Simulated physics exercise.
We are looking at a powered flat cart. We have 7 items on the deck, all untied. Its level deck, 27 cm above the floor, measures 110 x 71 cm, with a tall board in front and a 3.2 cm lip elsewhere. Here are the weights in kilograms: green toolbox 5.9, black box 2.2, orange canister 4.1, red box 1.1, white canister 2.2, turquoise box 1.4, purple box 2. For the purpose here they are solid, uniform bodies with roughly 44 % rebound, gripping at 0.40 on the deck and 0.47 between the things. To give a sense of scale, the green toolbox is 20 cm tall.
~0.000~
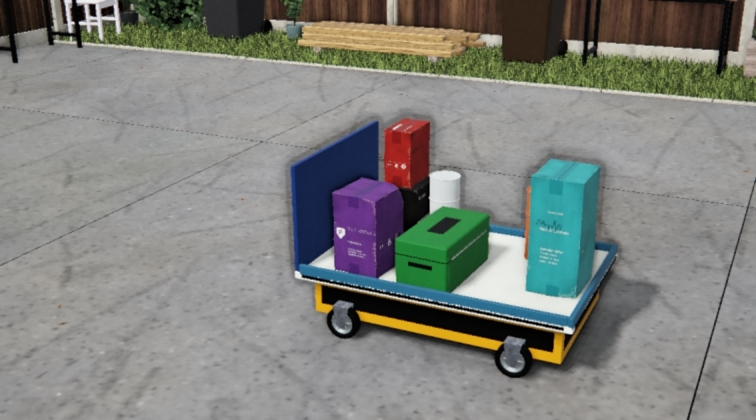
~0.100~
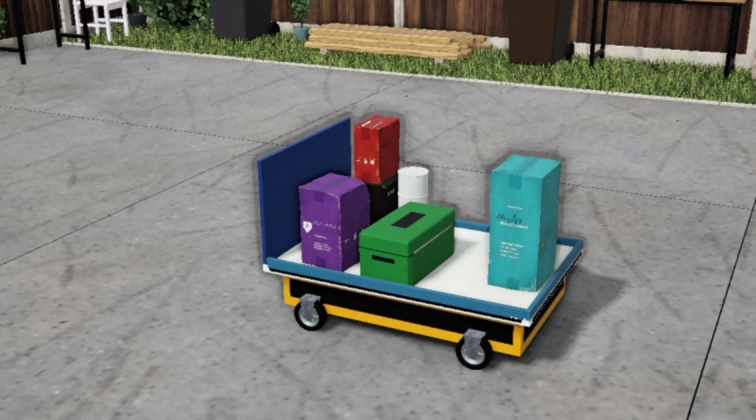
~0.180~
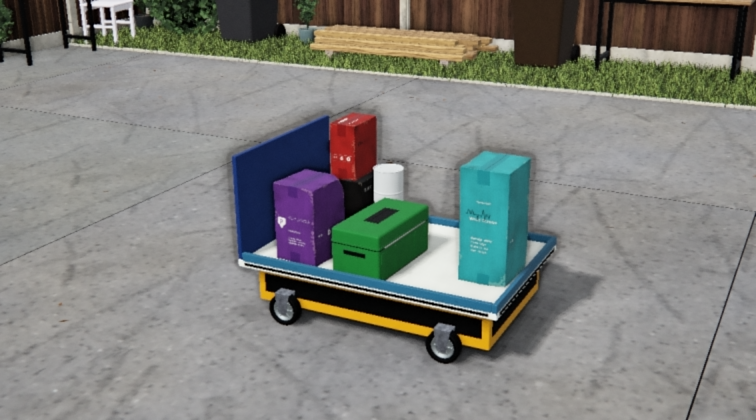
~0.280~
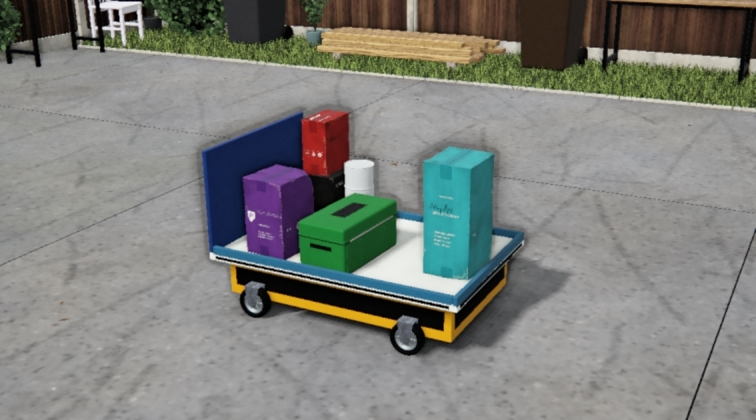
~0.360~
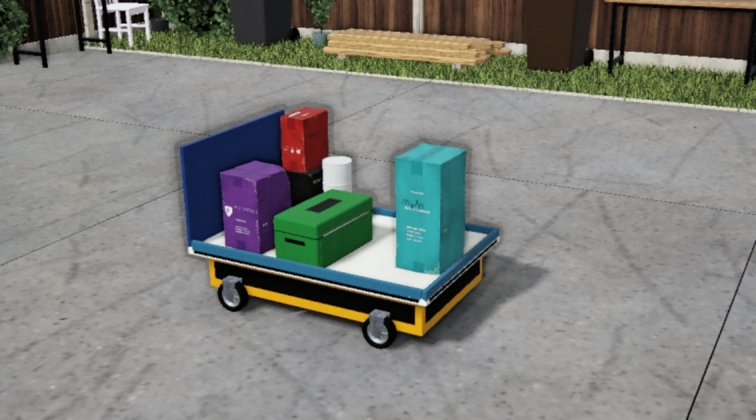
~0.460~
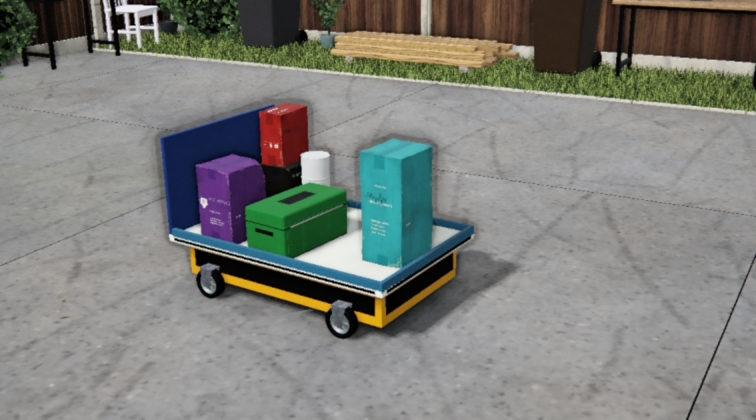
A flat cart with a blue board at its front, loaded with colourful boxes, a green toolbox and a white canister, rolled steadily left across the concrete yard, then turned slightly as it went.
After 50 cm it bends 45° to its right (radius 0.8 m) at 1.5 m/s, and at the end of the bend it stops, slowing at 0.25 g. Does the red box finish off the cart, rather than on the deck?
No.
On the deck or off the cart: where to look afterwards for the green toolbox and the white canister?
Green toolbox: In bounds; white canister: Out of bounds.
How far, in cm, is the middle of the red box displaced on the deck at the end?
24 cm.
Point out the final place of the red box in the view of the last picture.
It ends up at about (264, 82).
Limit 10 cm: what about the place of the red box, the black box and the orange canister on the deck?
Here is how it goes: The red box moves off; next, the black box moves off; last, the orange canister remains near its start.
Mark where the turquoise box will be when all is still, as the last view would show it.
I'd put it at around (280, 139).
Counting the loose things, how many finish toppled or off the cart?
I get 1.
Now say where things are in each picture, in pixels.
The first picture shows cart 0 cm along; red box (407, 153); green toolbox (444, 249).
The second picture shows cart 15 cm along.
The third picture shows cart 27 cm along; turquoise box (494, 219); purple box (310, 217).
The fourth picture shows cart 42 cm along; green toolbox (350, 233).
The fifth picture shows cart 54 cm along.
The sixth picture shows cart 69 cm along, turned 4°; red box (285, 135) 3 cm from its spot; turquoise box (397, 204).
By 0.66 s, cart 99 cm along, turned 24°; red box 20 cm from its spot near (259, 122); purple box tilted 16°; black box 17 cm from its spot.
By 0.96 s, cart 144 cm along, turned 45°; red box 30 cm from its spot near (265, 100); purple box tilted 23°; black box 25 cm from its spot.
By 1.46 s, cart 187 cm along, turned 45°; white canister now off the cart; red box 24 cm from its spot near (264, 83); black box 24 cm from its spot.
When it is over (2.0 s), off the cart, white canister; not toppled but over 10 cm from the start, black box and red box; the other 4 within 10 cm of the start. In the last view, red box near (264, 82).
